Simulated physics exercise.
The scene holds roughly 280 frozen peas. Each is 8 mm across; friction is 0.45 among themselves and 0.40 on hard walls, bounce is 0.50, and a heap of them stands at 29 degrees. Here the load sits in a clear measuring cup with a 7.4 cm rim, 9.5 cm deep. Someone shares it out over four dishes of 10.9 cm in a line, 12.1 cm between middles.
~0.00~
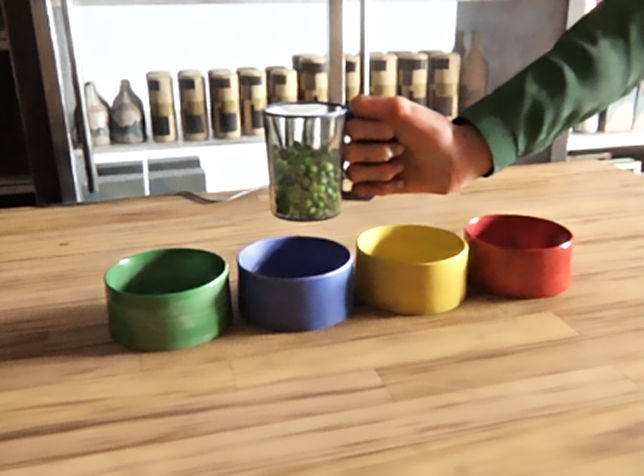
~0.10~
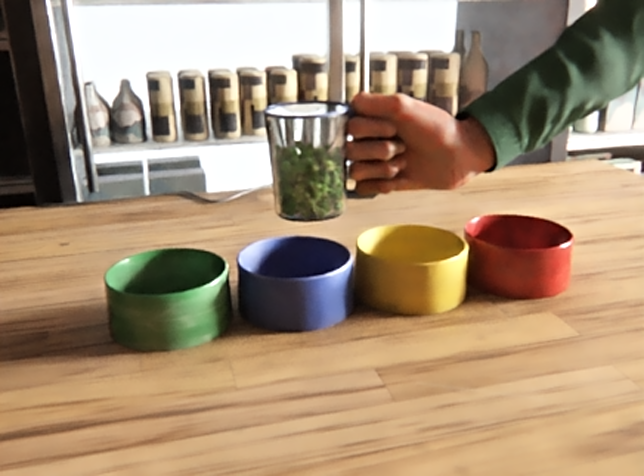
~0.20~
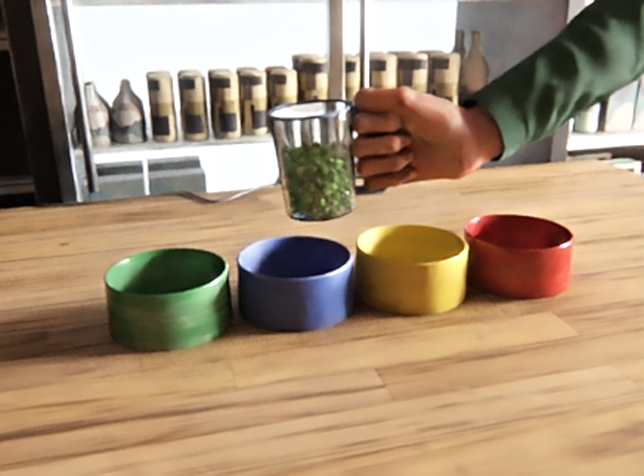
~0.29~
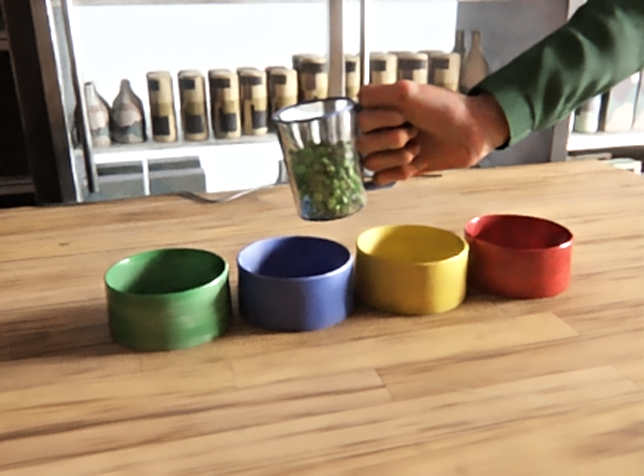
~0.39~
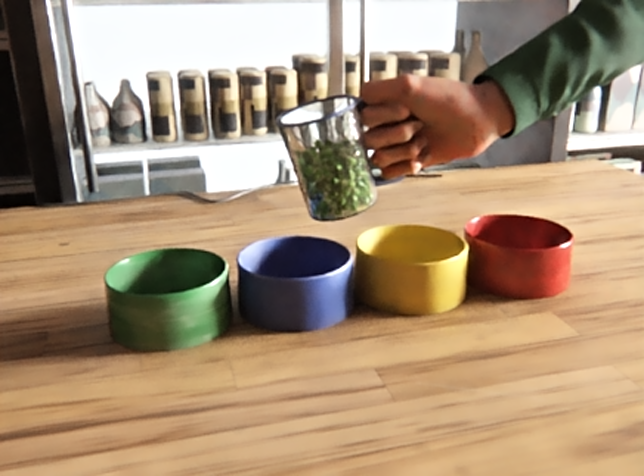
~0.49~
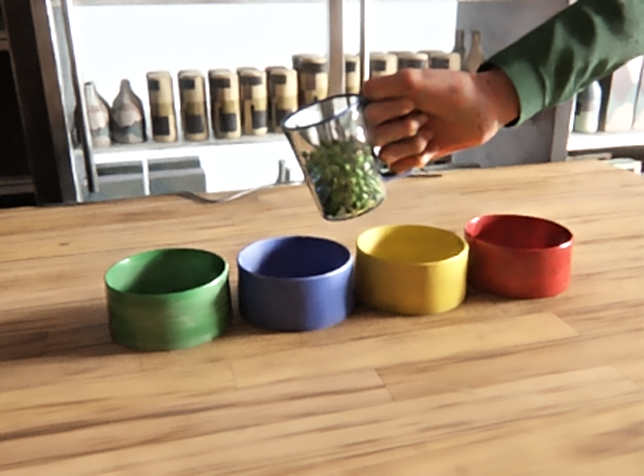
We see a hand in a green sleeve holding a clear cup of green peas above a row of green, blue, yellow and red dishes, then moving it slightly right while tilting its rim gradually to the left.
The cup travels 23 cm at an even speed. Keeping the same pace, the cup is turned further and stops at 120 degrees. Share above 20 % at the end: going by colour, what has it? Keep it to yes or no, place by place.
Place by place: Red no, blue no, green no, yellow yes, counter no.
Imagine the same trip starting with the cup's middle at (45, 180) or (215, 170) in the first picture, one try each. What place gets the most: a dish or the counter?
The winner: Green, then blue.
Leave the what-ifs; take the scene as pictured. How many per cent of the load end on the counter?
Close to 0 per cent, give or take.
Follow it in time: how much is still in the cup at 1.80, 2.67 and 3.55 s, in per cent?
Going in order, it reads 100, then 30, and finally 0 per cent.
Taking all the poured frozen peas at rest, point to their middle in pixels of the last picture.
Resting centre estimate: Around (414, 274).
After 1.80 s, tilt 79 degrees; cup holds 100 %.
Then, at 2.67 s, tilt 119 degrees; cup holds 30 %, yellow 70 %.
After 3.55 s, tilt 120 degrees; cup holds 0 %, yellow 100 %.
By 3.8 s all is still; red 0 %, blue 0 %, green 0 %, yellow 100 %, counter 0 %.
